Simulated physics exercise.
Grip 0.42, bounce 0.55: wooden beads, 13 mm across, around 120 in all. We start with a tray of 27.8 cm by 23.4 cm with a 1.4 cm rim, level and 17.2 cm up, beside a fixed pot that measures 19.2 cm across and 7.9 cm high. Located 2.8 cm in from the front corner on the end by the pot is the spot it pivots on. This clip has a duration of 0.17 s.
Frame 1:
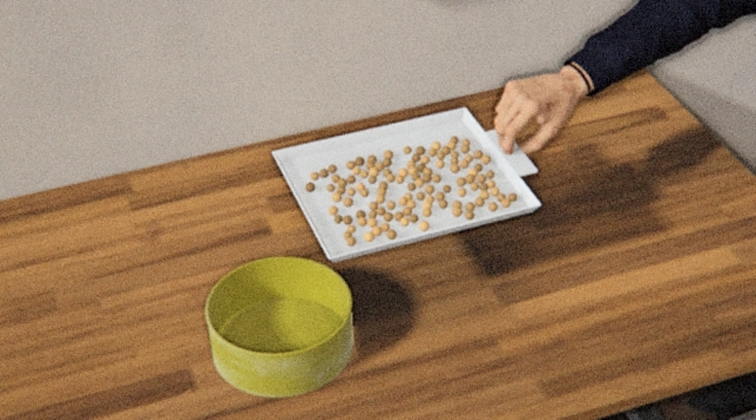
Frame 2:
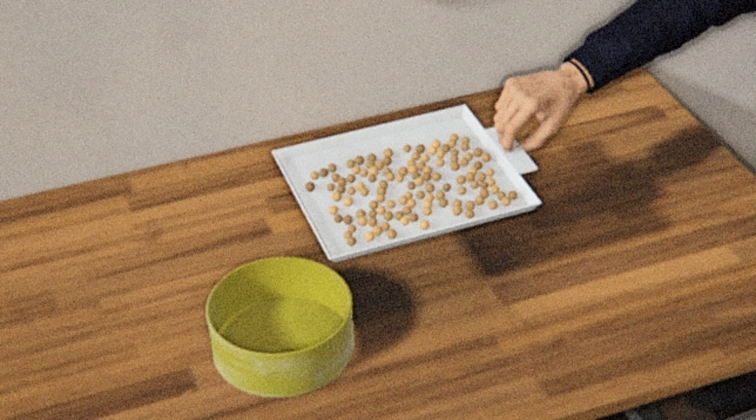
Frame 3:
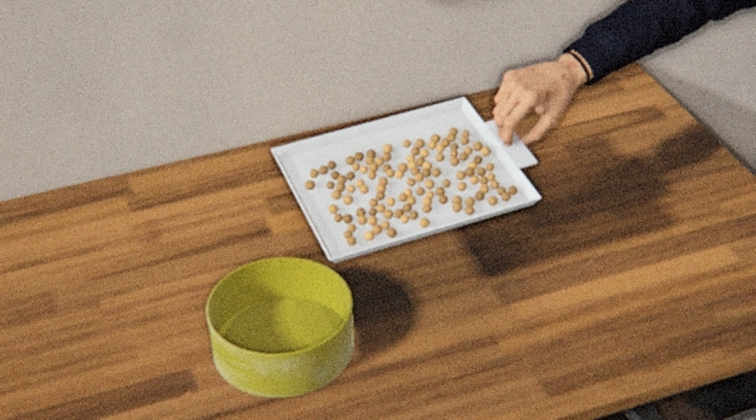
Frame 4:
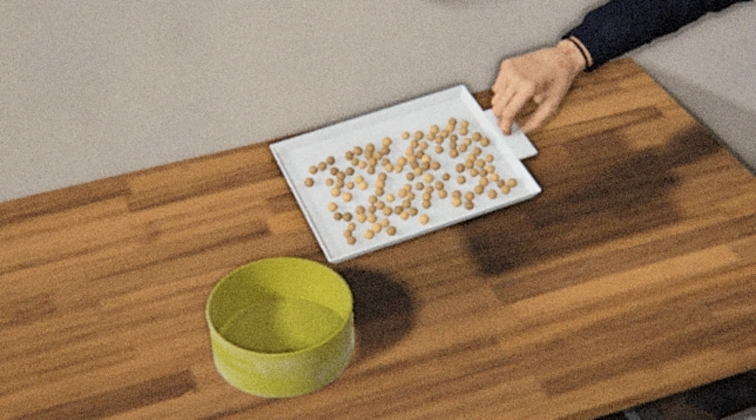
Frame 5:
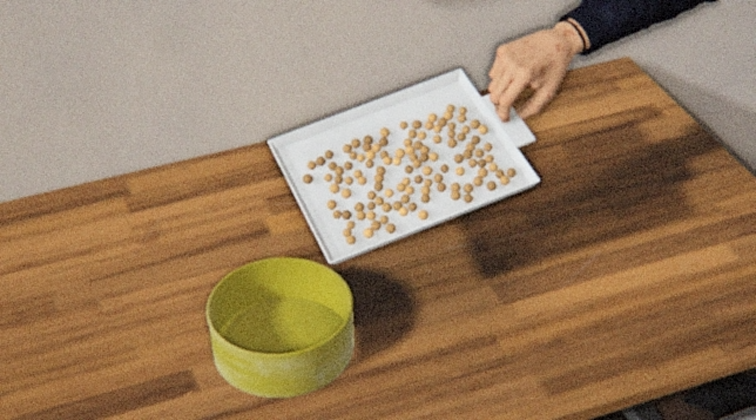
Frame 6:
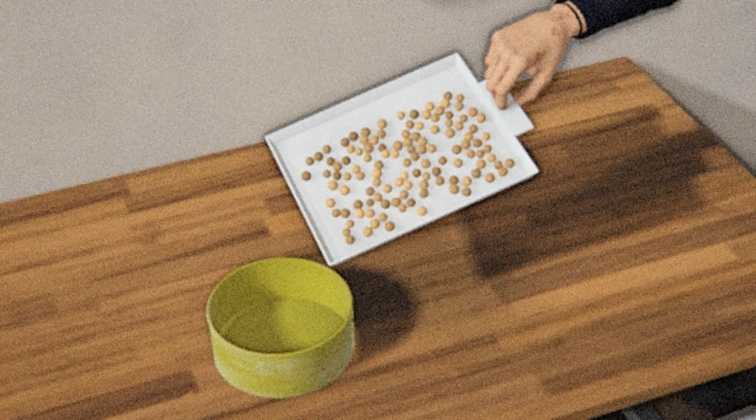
On a wooden tabletop against a plain grey wall, seen from above at an angle, the view stays still. A white tray scattered with small tan and brown wooden beads sits near the middle, a yellow-green round pot stands in front to the left, and a dark-sleeved hand holds the tray's right-hand tab. The hand gradually lifts that side, tilting the tray toward its left front corner, while the beads barely shift.
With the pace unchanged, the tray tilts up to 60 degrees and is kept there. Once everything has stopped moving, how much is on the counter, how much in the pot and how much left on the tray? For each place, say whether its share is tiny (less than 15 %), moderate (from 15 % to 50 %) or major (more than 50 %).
Counter: Chances are a considerable fraction of the lot sits there; pot: Chances are the heavier share of the lot sits there; left on the tray: Chances are a negligible share of the lot sits there.
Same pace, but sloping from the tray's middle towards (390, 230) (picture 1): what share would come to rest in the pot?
My guess is roughly 25 percent.
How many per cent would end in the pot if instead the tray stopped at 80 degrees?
Then about 55 per cent.
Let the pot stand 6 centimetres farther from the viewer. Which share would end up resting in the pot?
5 %.
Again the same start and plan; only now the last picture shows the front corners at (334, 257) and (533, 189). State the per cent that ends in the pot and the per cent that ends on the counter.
Pot 30 % / counter 70 %.
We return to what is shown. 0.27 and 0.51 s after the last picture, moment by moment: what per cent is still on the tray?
In turn: 100, 15.
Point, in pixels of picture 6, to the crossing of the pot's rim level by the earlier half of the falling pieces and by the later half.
Earlier half close to (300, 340), later half at (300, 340) in pixels.
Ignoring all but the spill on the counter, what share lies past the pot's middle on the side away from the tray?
60 per cent.
Then, 0.17 s after the last picture, tilt 41 degrees; the tray holds 100 %, the pot 0 %.
Then, 0.27 s after the last picture, tilt 55 degrees; the tray holds 100 %, the pot 0 %.
Then, 0.51 s after the last picture, tilt 60 degrees; the tray holds 15 %, the pot 35 %.
In the end, counter 35 %, pot 65 %, tray 0 %.
